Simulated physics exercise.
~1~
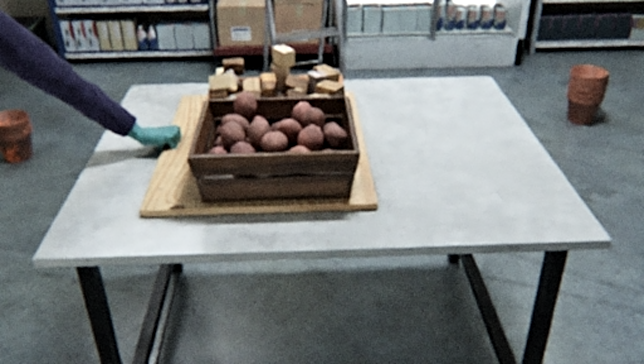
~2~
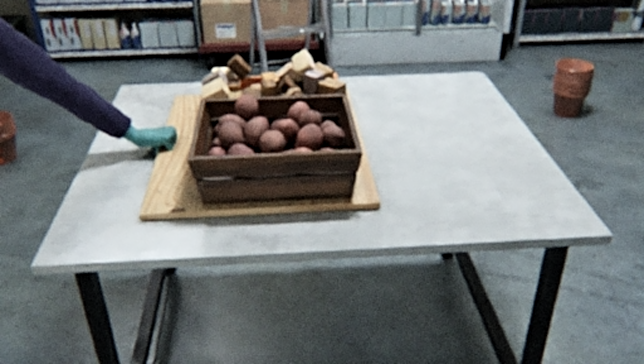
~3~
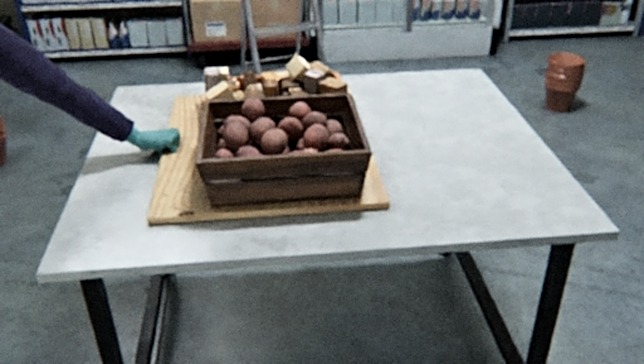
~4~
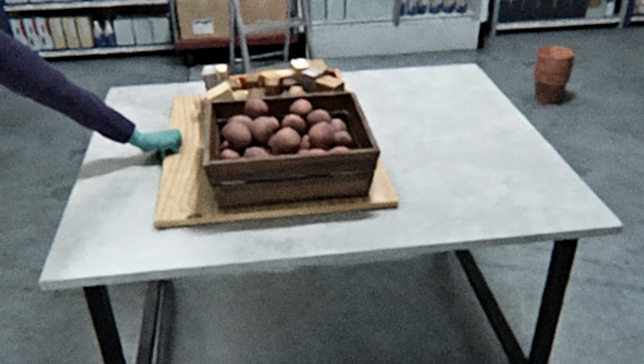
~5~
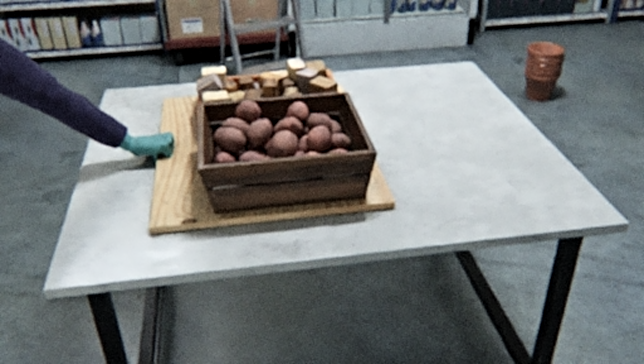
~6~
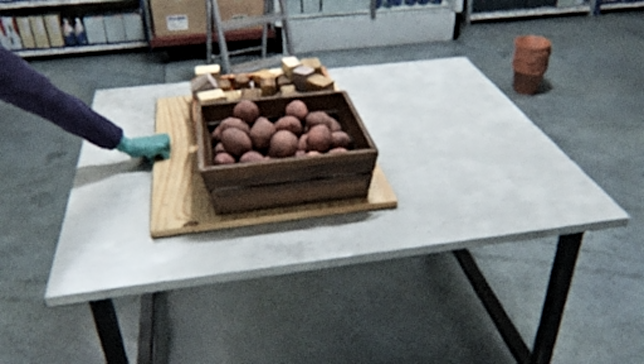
A gloved hand rests against a board holding potatoes and blocks, which all stay put.
